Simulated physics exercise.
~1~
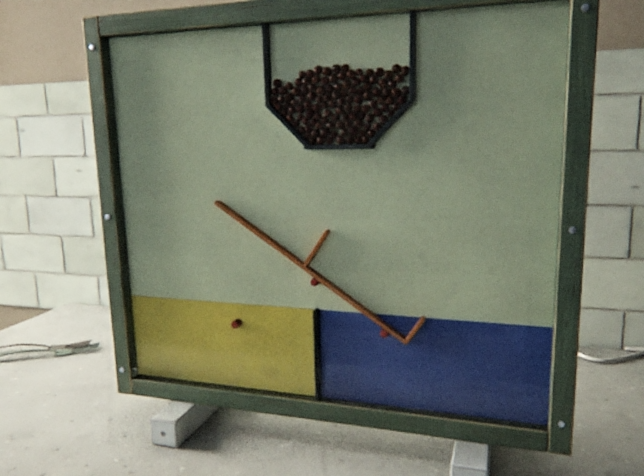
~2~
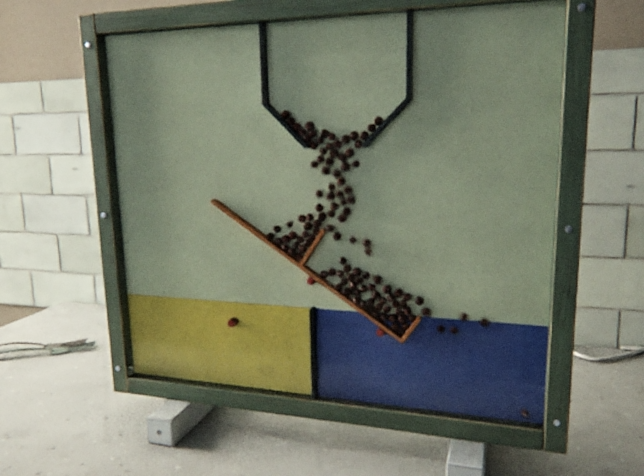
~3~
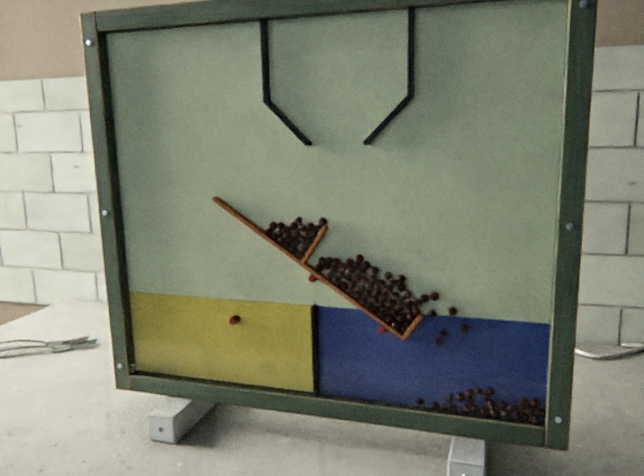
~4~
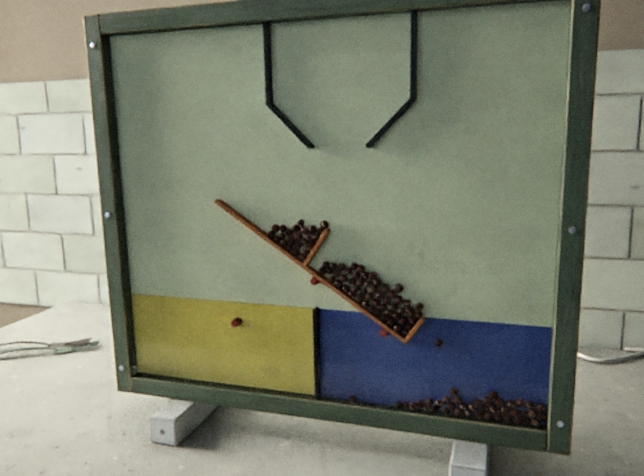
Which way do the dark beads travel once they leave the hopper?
They move down, falling from the hopper onto the tilted orange tray, with some dropping on into the blue bin.
